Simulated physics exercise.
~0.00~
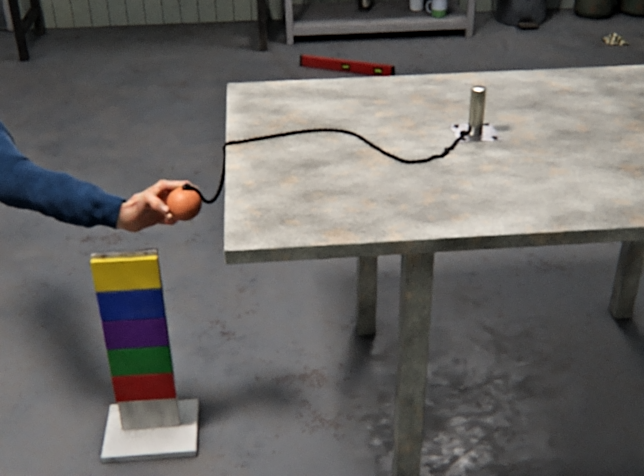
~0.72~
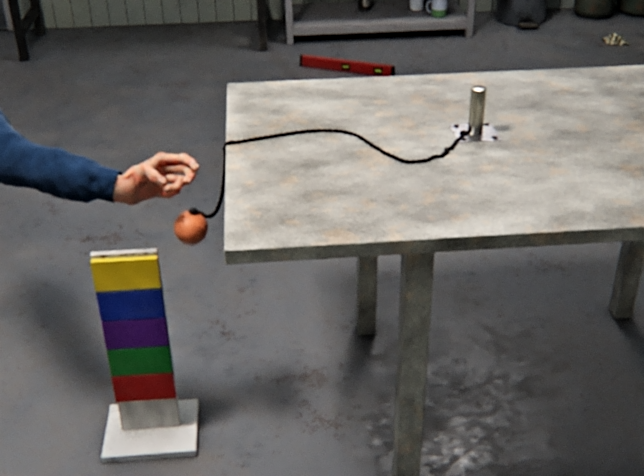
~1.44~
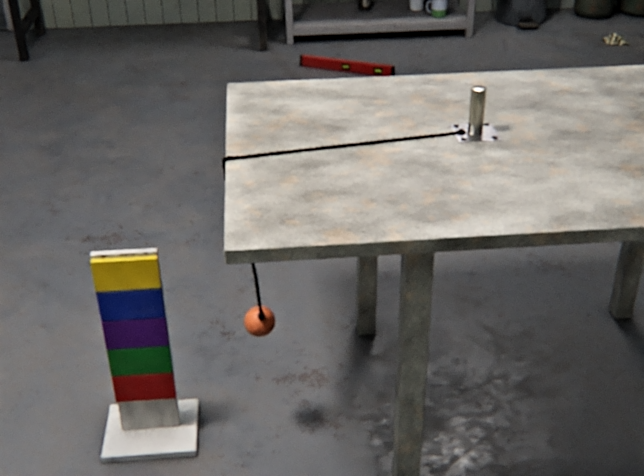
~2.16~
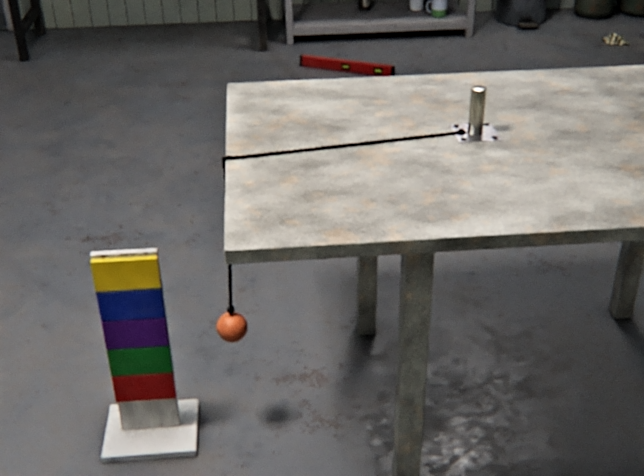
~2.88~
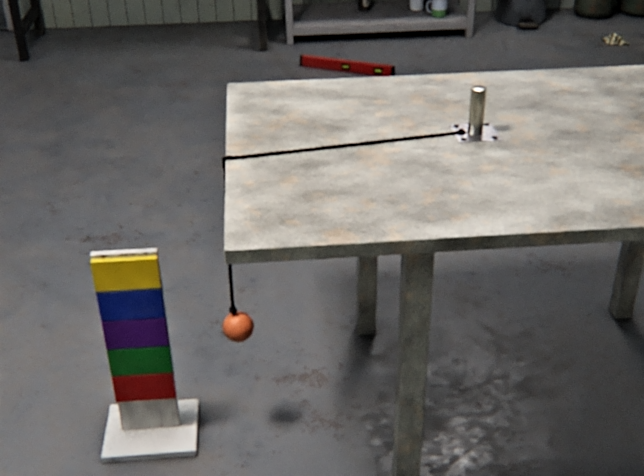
The video shows a hand releasing an orange ball tied by a black cord to a post on a workbench, beside a stand of coloured bands. The ball drops, pulls the cord taut and swings right, then left, ending suspended below the bench edge, level with the purple band.
